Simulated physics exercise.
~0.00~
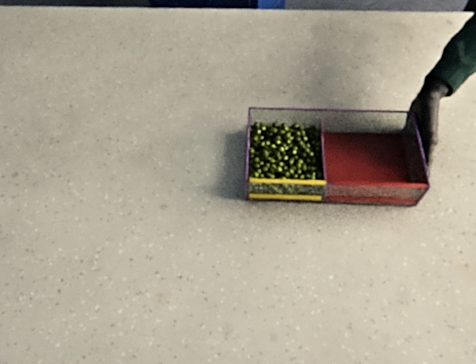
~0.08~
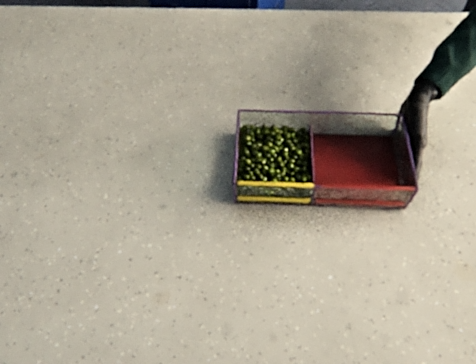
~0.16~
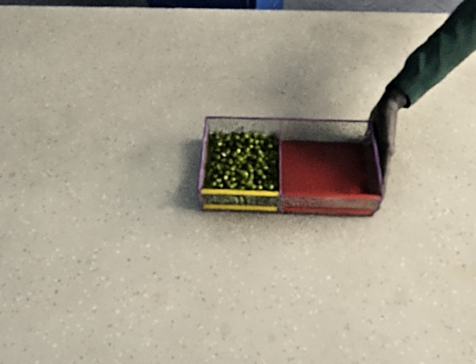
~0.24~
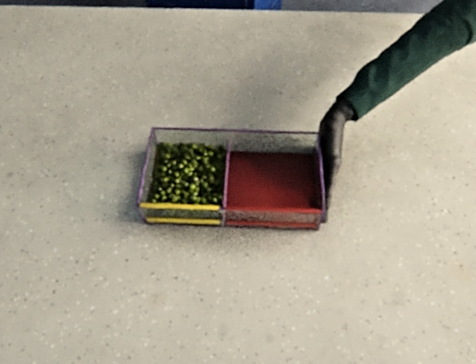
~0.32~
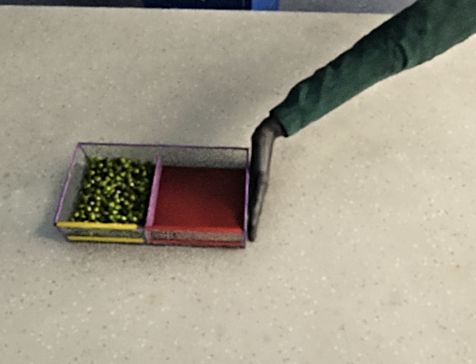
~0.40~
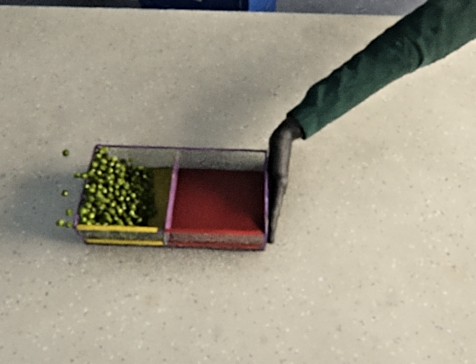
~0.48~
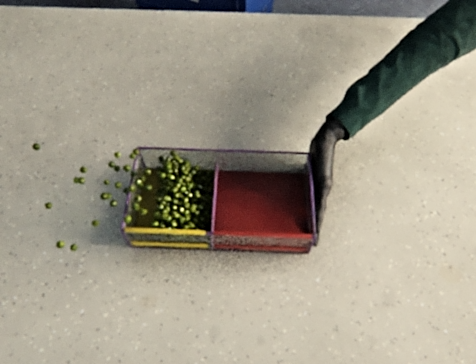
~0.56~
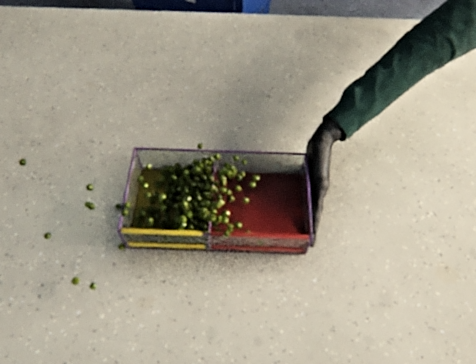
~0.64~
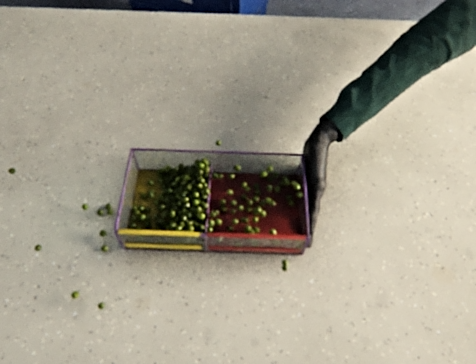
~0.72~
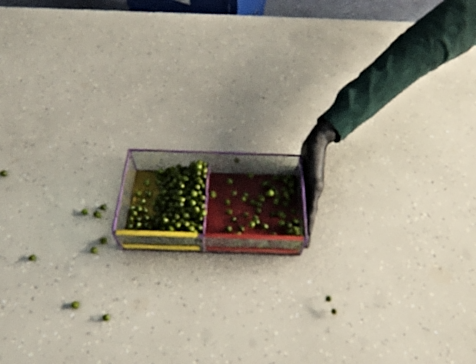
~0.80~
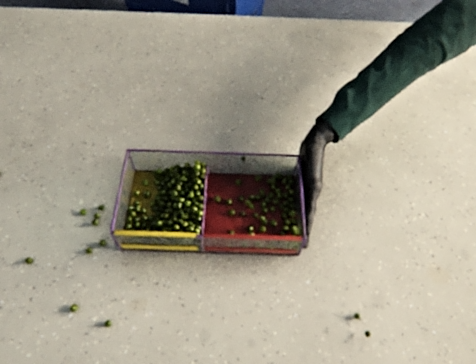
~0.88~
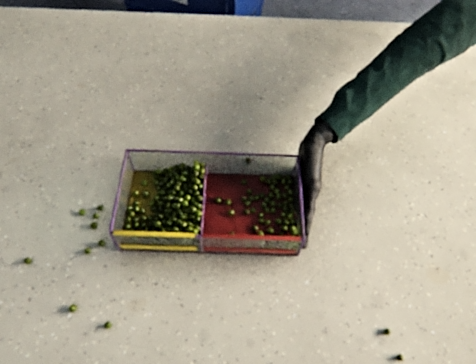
A dark hand in a green sleeve holds the right end of a clear-walled drawer tray on a pale speckled counter, seen from above at an angle. The tray has a yellow compartment full of small green olives on the left and an empty red one on the right. The hand pushes the tray left, faster and faster, then reverses it a short way right. Olives surge against the left wall, and some spill onto the counter. The rest slosh back, many crossing the divider into the red side and a few flying out beyond. The tray stops, with most olives still in yellow, some in red and strays scattered around.
